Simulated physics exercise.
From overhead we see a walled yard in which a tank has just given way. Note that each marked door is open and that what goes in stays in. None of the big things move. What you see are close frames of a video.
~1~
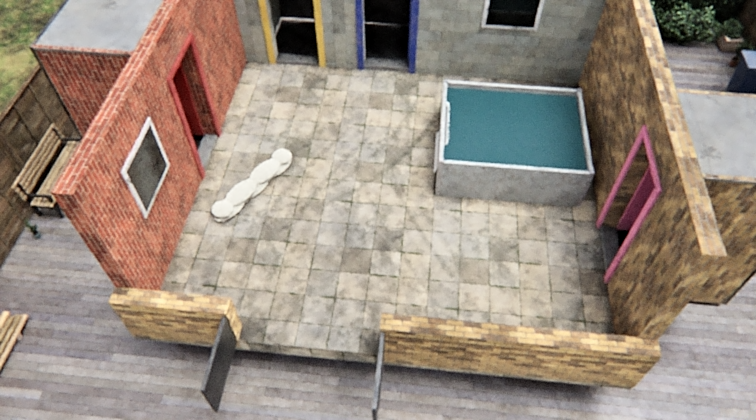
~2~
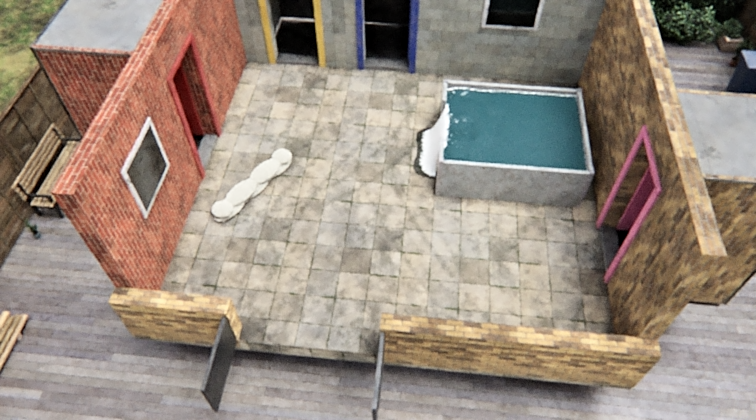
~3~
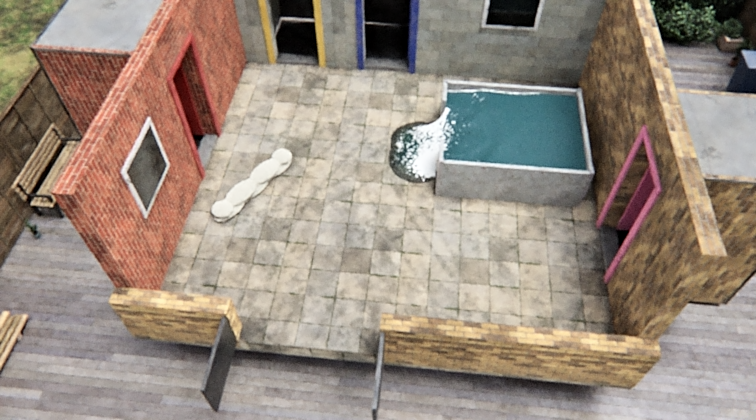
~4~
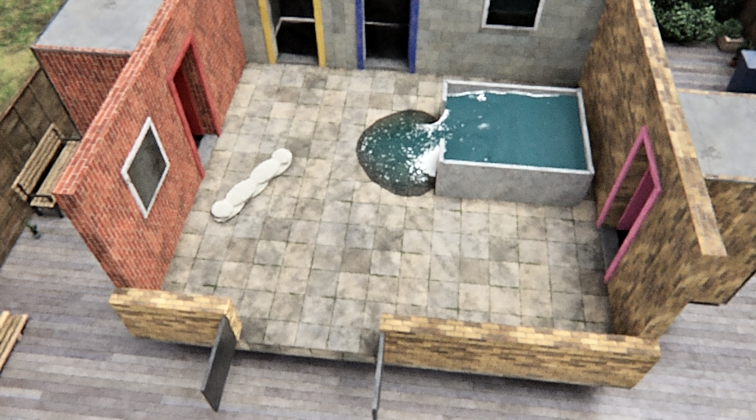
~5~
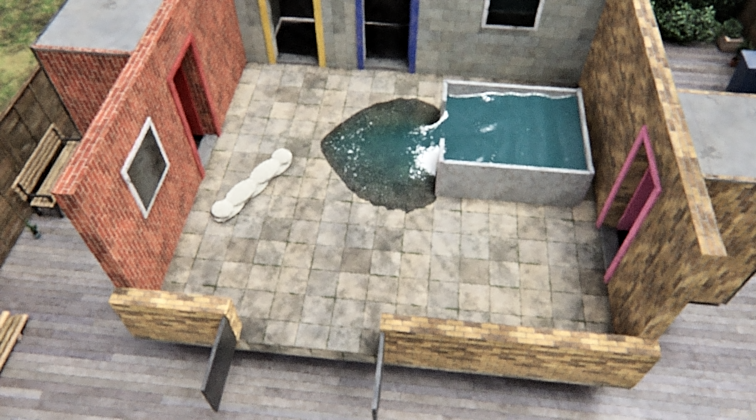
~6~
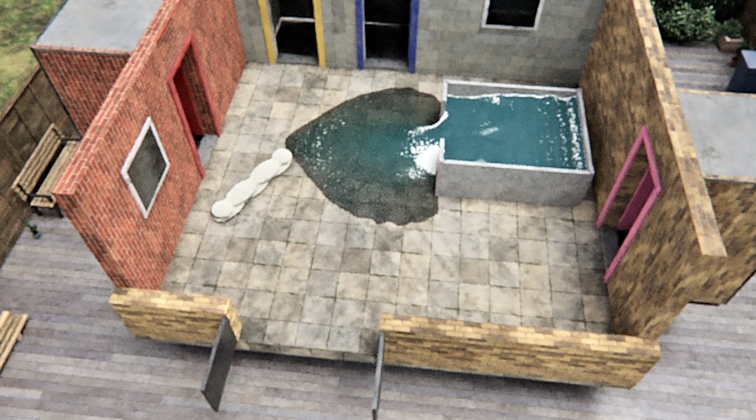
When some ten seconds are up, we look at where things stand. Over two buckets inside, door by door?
At the end, the blue door doesn't get too much water coming through; the pink door doesn't get too much water coming through; the red door gets too much water coming through; the yellow door gets too much water coming through.
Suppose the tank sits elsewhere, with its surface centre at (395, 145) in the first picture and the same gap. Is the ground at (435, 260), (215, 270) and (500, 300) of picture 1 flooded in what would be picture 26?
As listed: Untouched, reached, untouched.
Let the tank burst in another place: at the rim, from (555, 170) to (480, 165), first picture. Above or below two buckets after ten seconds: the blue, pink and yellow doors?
In that case the blue stays within limits, the pink overshoots and the yellow stays within limits.
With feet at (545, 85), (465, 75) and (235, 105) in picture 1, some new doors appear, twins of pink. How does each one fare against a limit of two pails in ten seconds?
Result, in listed order - misses the mark, misses the mark, beats the mark.
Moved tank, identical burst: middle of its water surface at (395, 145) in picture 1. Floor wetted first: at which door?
The red-painted one.
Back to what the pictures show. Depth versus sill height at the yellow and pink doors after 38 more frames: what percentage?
Near 150 per cent and 0 per cent, respectively.
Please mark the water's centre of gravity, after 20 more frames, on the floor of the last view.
Estimate: (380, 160).
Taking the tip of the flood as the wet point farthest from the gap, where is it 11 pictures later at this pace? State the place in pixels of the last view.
Roughly at (152, 315).
A moment on, water covers 35 % of the floor; the blue door wet at the sill, nothing in, the pink door not reached, the red door under two buckets in, the yellow door not reached.
Next, water covers 50 % of the floor; the blue door wet at the sill, nothing in, the pink door not reached, the red door over two buckets in, the yellow door under two buckets in.
Then, water covers 50 % of the floor; the blue door wet at the sill, nothing in, the pink door not reached, the red door over two buckets in, the yellow door over two buckets in.
Later, water covers 70 % of the floor; the blue door under two buckets in, the pink door not reached, the red door far over two buckets in, the yellow door far over two buckets in.
In the end, water covers 90 % of the floor; the blue door under two buckets in, the pink door wet at the sill, nothing in, the red door far over two buckets in, the yellow door far over two buckets in.
